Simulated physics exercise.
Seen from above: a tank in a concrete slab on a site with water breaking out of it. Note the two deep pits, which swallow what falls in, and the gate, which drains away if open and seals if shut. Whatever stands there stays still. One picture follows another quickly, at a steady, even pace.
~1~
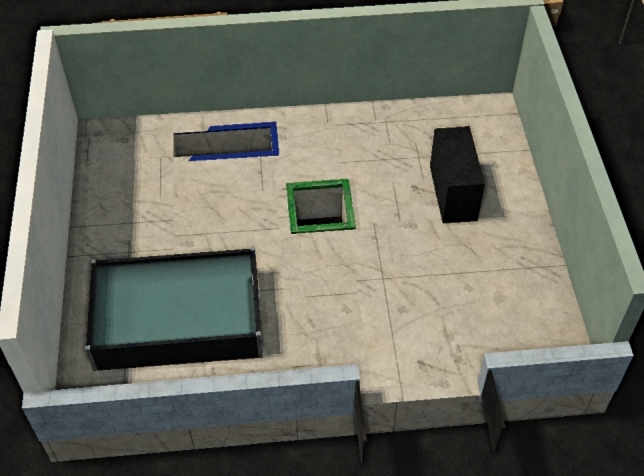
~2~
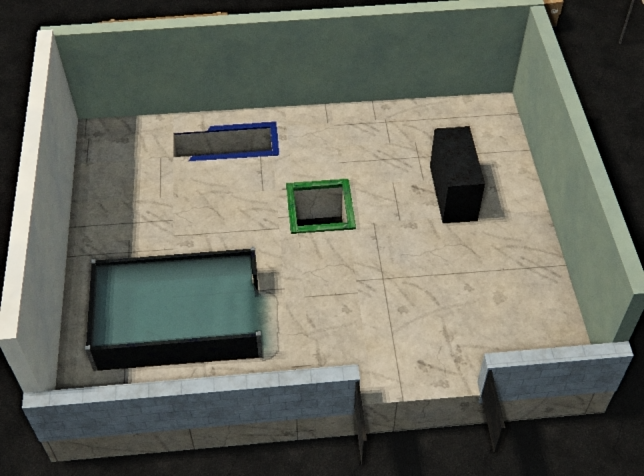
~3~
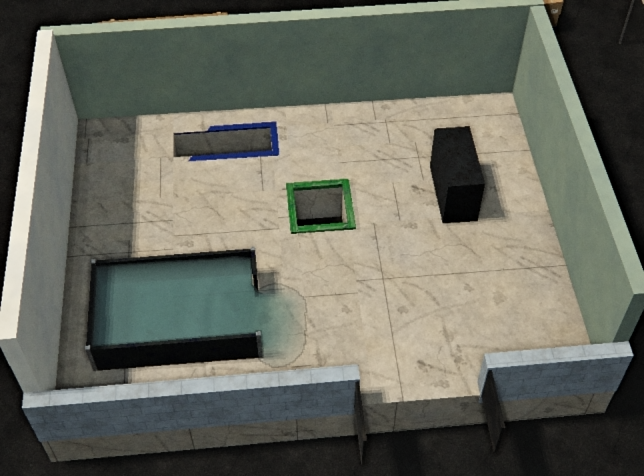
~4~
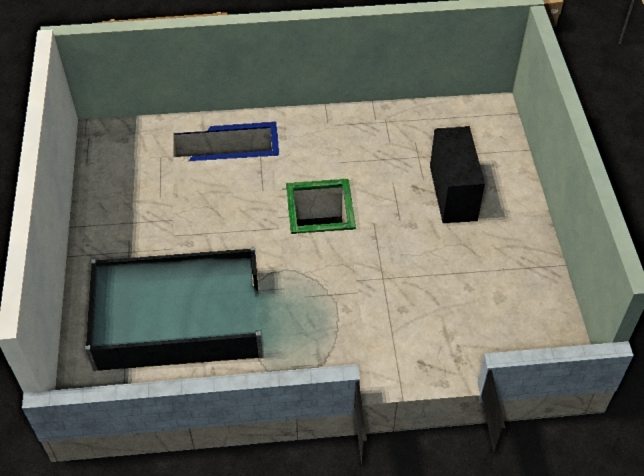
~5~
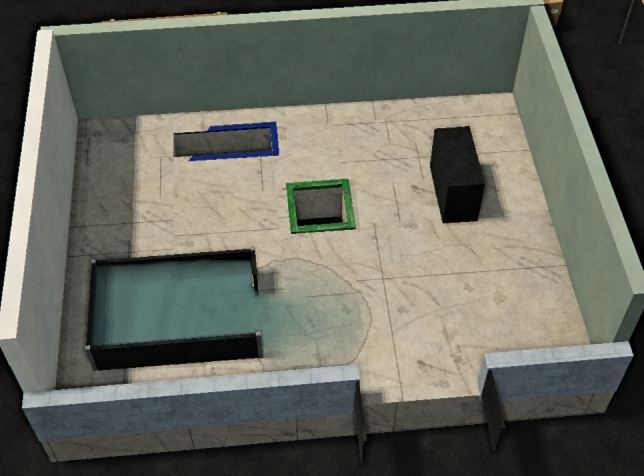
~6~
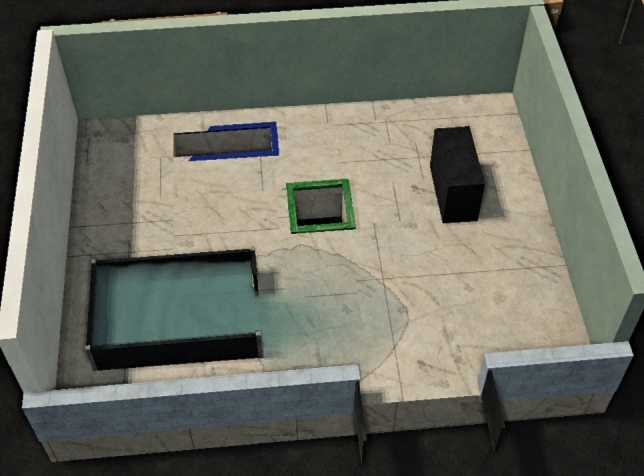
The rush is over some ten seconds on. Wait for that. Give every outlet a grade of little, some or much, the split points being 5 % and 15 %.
Grades: Gate - much; blue pit - little; green pit - little.
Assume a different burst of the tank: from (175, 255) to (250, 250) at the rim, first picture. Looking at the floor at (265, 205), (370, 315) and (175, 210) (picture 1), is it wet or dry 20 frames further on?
Result, in sequence: Inundated; untouched by the flood; inundated.
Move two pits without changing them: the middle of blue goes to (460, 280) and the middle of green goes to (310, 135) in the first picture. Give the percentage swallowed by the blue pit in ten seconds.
Share, blue pit, approx.: 25 in a hundred.
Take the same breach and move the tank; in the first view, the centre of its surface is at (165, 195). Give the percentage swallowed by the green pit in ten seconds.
Green: 40 %.
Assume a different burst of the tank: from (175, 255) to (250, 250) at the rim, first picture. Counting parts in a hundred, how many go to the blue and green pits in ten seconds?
Blue: 45 percent; green: 8 percent.
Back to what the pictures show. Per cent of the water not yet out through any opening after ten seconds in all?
Roughly 82 percent.
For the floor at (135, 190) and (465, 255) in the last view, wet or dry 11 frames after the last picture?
In that order, the first is spared and the second submerged.
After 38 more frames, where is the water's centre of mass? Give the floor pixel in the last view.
I'd point to (392, 272).
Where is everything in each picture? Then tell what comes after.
The tank at (174, 300) is whole and still, in the first frame.
The front is at (264, 296), out from the gap at (256, 319), in the second frame.
The front is at (294, 296), out from the gap at (256, 320), in the third frame.
The front is at (329, 303), out from the gap at (256, 320), in the fourth frame.
Water pours out at (256, 320) and has run to (365, 310), in the fifth frame.
The front is at (402, 321), out from the gap at (256, 320), in the sixth frame.
A moment on, water covers 20 % of the floor; the gate 0 %, the blue pit 0 %, the green pit 0 %.
Next, water covers 35 % of the floor; the gate 3 %, the blue pit 0 %, the green pit 0 %.
Then, water covers 40 % of the floor; the gate 8 %, the blue pit 0 %, the green pit 0 %.
Later, water covers 50 % of the floor; the gate 13 %, the blue pit 0 %, the green pit 0 %.
In the end, water covers 60 % of the floor; the gate 18 %, the blue pit 0 %, the green pit 0 %.
